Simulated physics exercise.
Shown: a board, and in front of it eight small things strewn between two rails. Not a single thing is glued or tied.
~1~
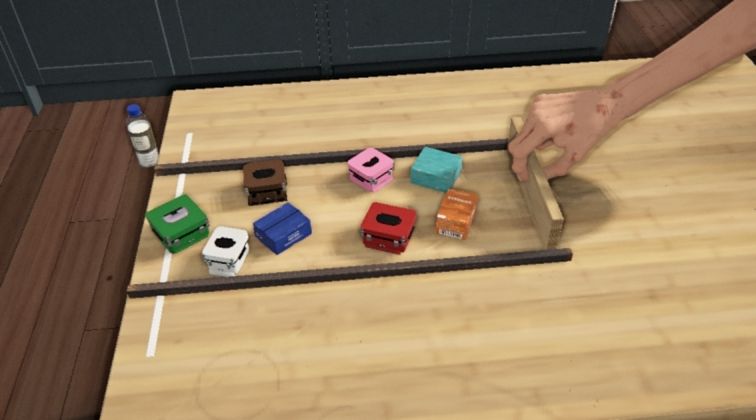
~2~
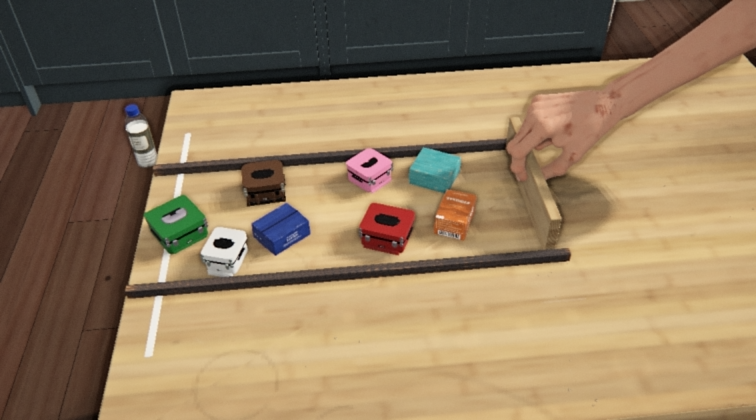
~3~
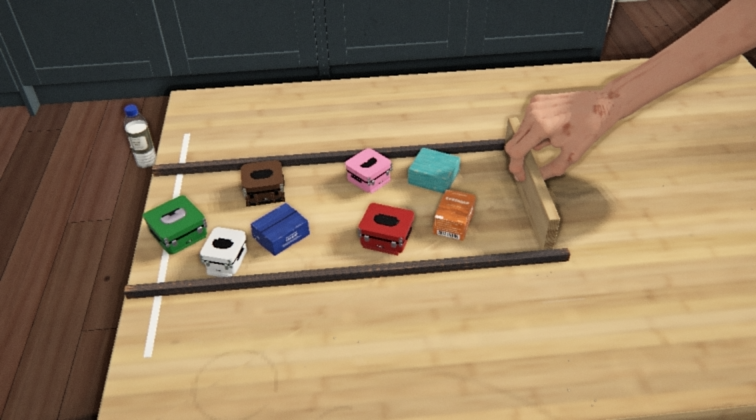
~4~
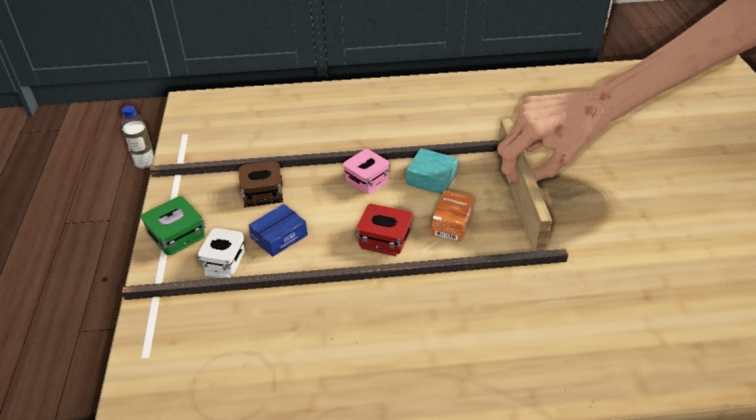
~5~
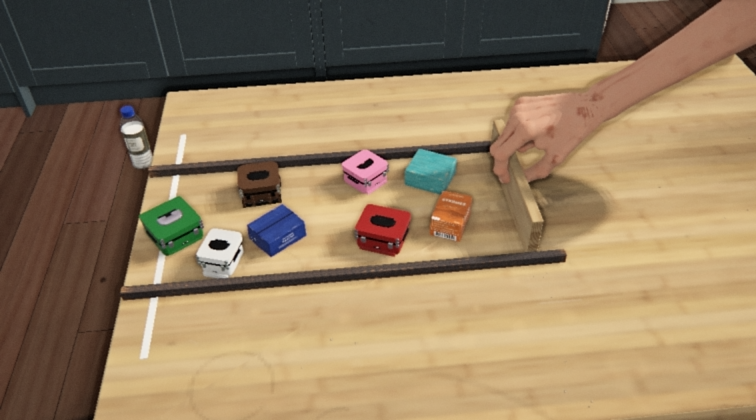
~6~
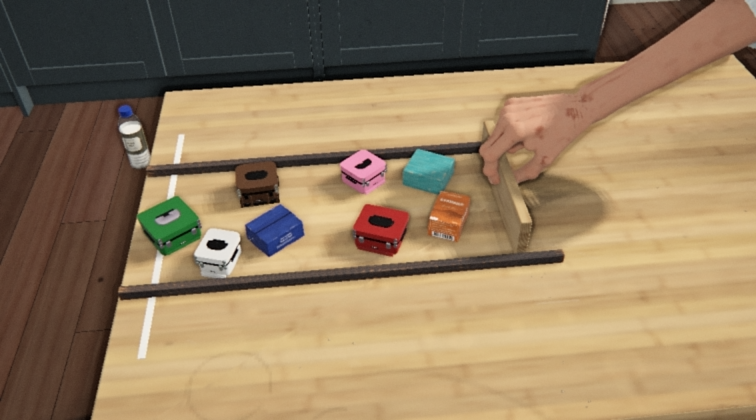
A hand slides a wooden board slightly left between two dark rails, with eight small colourful cases lying untouched ahead of it.
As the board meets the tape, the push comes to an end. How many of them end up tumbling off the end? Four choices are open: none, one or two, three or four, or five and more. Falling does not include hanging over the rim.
Once the push stops, five or more will be gone from the table.
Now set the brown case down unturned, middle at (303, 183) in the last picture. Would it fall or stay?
Result: It tips off.
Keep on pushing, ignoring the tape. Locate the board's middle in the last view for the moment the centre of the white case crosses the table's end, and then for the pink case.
About (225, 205), and (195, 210) for the other.
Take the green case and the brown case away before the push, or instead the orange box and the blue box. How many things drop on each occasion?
That gives 4 in the first case, then 4 in the second.
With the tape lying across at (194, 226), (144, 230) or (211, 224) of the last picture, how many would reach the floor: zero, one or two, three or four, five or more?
Results per position - three to four / 5 or more / 3 or 4.
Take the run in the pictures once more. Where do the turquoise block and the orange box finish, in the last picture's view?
About (146, 200), and about (143, 243).
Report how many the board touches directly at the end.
It touches 2.
Early on, none off yet; green case at rest near (171, 227); white case at rest near (220, 254); brown case at rest near (258, 184).
A while later, none off yet; green case moving near (163, 229); white case travelled about its own width near (172, 262); brown case travelled well along near (174, 190).
Finally, the number that fall off is five or more; lost, red case, pink case, blue box, brown case, white case and green case.
